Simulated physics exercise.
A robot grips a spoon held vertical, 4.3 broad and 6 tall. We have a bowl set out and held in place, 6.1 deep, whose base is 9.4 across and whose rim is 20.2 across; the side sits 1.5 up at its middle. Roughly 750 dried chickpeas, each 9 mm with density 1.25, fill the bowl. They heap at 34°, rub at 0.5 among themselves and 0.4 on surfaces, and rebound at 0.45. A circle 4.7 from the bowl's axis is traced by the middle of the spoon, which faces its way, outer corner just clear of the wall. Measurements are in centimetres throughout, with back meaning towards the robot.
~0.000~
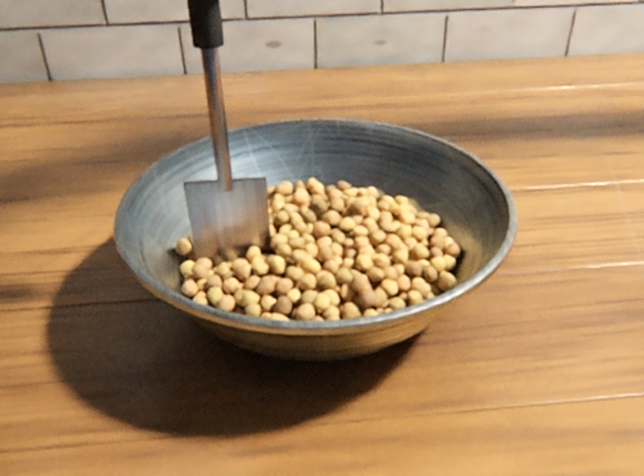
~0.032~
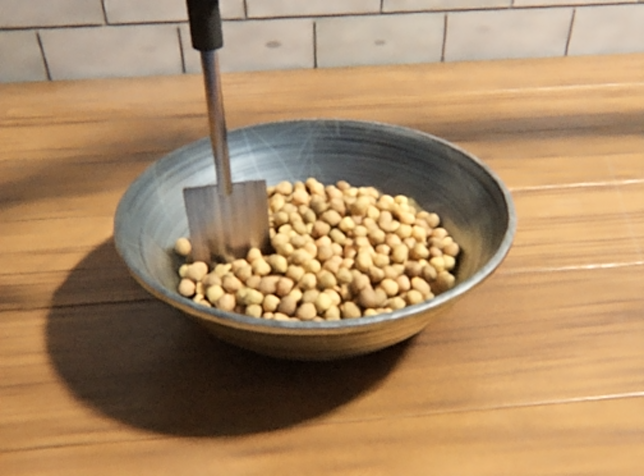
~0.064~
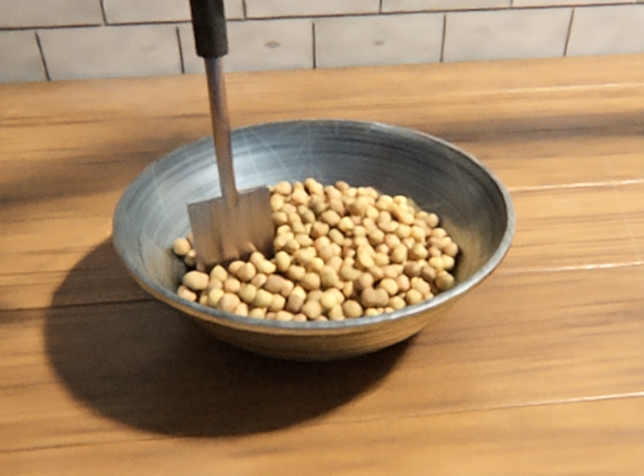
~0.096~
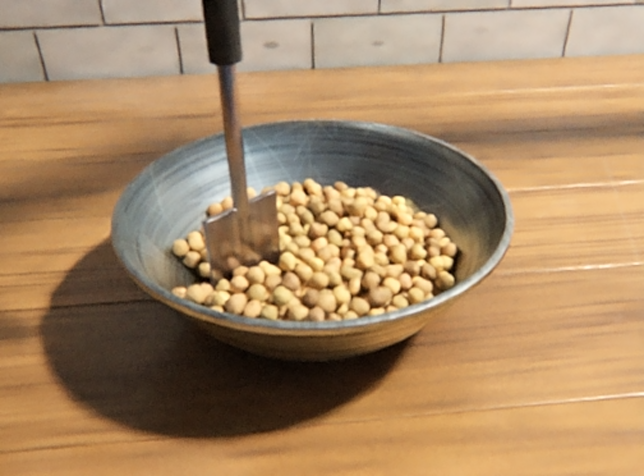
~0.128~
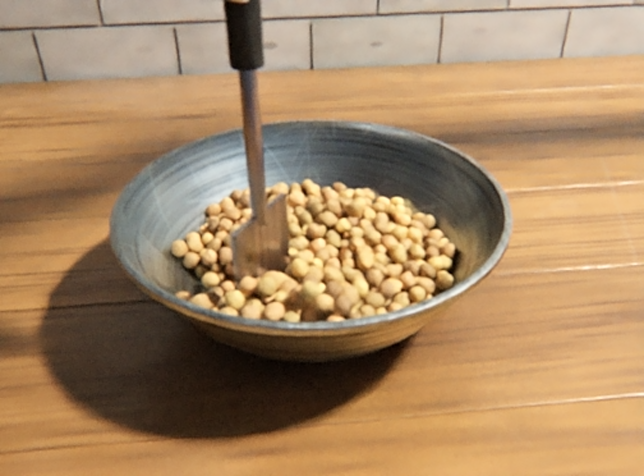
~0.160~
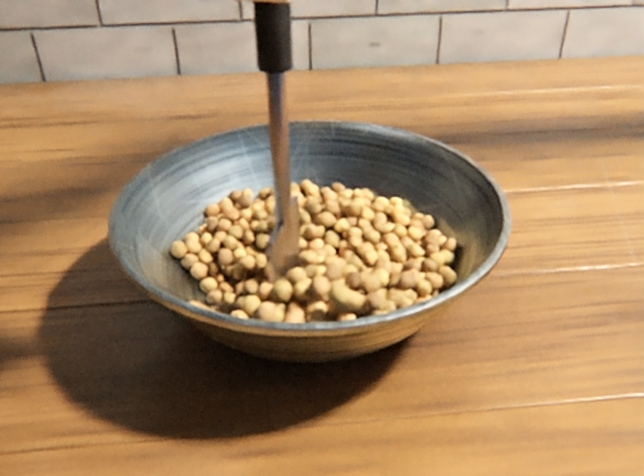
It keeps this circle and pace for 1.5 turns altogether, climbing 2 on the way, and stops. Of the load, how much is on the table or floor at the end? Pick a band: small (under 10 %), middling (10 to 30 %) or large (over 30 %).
Small.
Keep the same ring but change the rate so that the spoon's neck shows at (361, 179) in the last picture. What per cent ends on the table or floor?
It works out to roughly 15 percent.
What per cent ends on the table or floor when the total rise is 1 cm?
I'd put it at about 5 per cent.
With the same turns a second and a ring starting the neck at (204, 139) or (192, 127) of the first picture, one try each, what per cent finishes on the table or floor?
Around 5 per cent on the first try, around 0 per cent on the second.
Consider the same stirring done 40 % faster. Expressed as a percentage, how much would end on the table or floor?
Then roughly 10 %.
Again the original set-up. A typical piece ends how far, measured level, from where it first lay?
Around 6 centimetres.
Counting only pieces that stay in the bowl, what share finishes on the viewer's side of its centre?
Roughly 50 per cent.
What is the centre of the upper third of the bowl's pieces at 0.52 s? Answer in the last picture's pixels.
At about (307, 177).
By 0.52 s, 254° round, highest piece 8 above the table; 741 in the bowl, 9 on the table or floor, 2 in flight or on the tool.
By 0.89 s, 78° round, highest piece 7 above the table; 733 in the bowl, 17 on the table or floor, 2 in flight or on the tool.
By 1.27 s, 180° round, highest piece 5 above the table; 733 in the bowl, 19 on the table or floor.
By 1.97 s, 180° round, highest piece 5 above the table; 733 in the bowl, 19 on the table or floor.
Final count, 733 in the bowl, 19 on the table or floor. That is 3 % on the table or floor.
